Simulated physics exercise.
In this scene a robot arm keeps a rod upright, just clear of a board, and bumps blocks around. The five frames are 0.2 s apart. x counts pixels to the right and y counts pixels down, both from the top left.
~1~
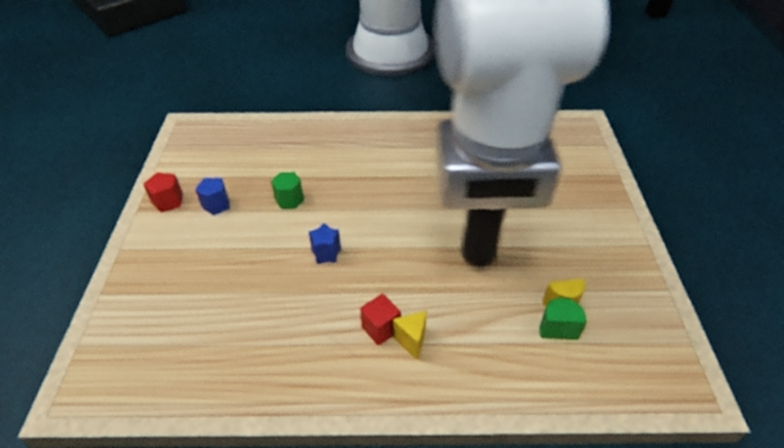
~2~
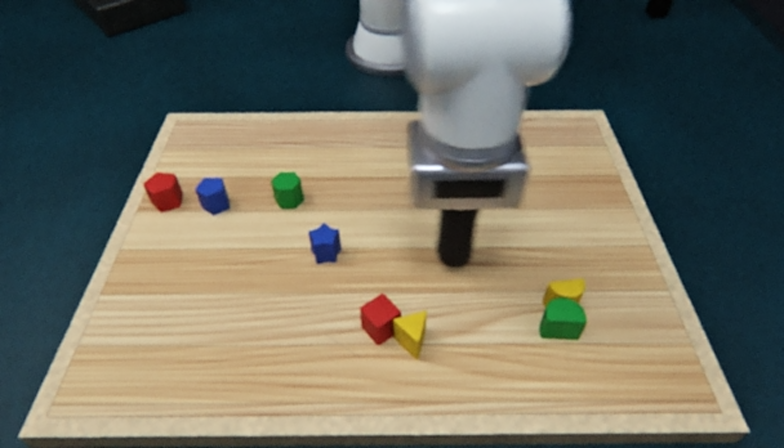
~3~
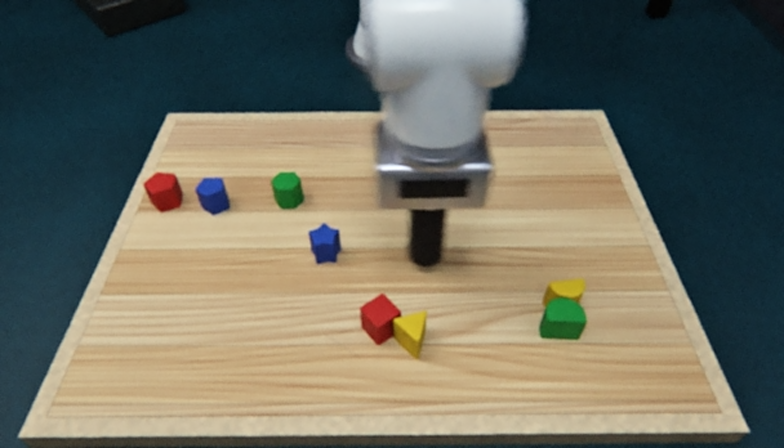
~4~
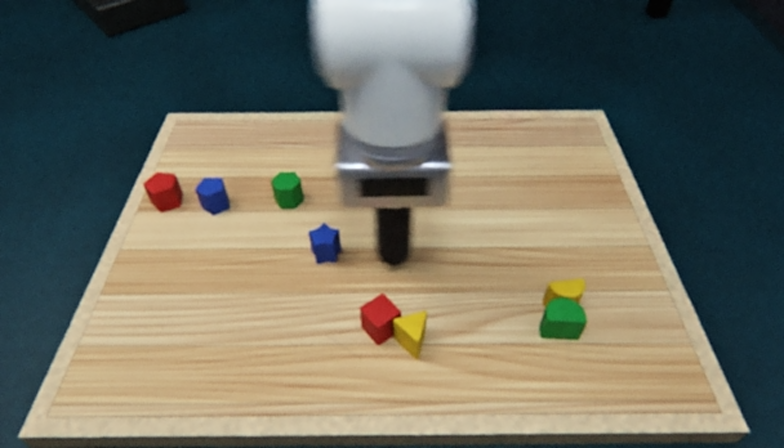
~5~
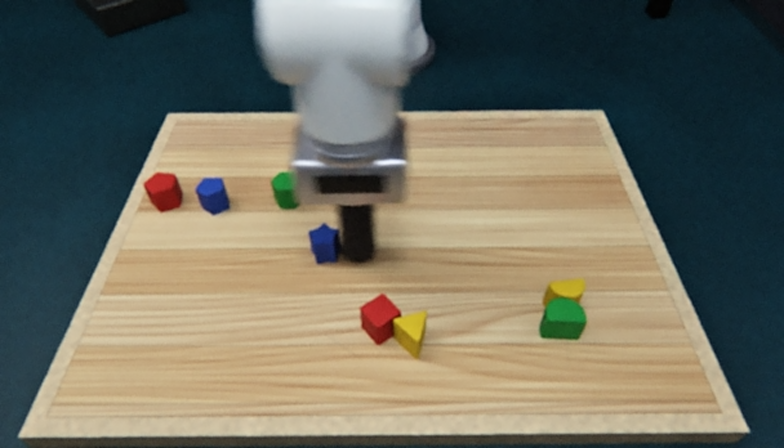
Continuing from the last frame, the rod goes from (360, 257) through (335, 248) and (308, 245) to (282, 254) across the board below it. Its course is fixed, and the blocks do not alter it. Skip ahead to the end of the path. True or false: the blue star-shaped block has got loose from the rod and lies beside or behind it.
The statement is incorrect.
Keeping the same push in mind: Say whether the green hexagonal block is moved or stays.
The block stays on its spot.
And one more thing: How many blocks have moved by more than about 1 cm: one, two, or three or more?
I'd put the number at one.
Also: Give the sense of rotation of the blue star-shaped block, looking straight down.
It ends up turned anticlockwise.
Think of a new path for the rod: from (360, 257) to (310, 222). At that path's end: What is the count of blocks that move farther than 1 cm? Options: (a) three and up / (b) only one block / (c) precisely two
Choice b: Only one block.
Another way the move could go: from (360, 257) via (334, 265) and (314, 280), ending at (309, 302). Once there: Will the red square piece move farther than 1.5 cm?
No, I don't think so.
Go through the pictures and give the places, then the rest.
In the first picture, rod's lower end at (479, 254); green hexagonal block at (286, 180); blue star-shaped block at (324, 234).
In the second picture, rod at (454, 255); blocks still.
In the third picture, rod at (425, 255); blocks still.
In the fourth picture, rod at (394, 253); blocks still.
In the fifth picture, rod at (359, 251); green hexagonal block at (286, 180); blue star-shaped block at (324, 234).
What follows on the original path. Halfway along, rod at (320, 238); blue star-shaped block at (289, 230), turned 25° anticlockwise.
At the end, rod at (281, 248); green hexagonal block still; blue star-shaped block at (247, 237), turned 20° anticlockwise.
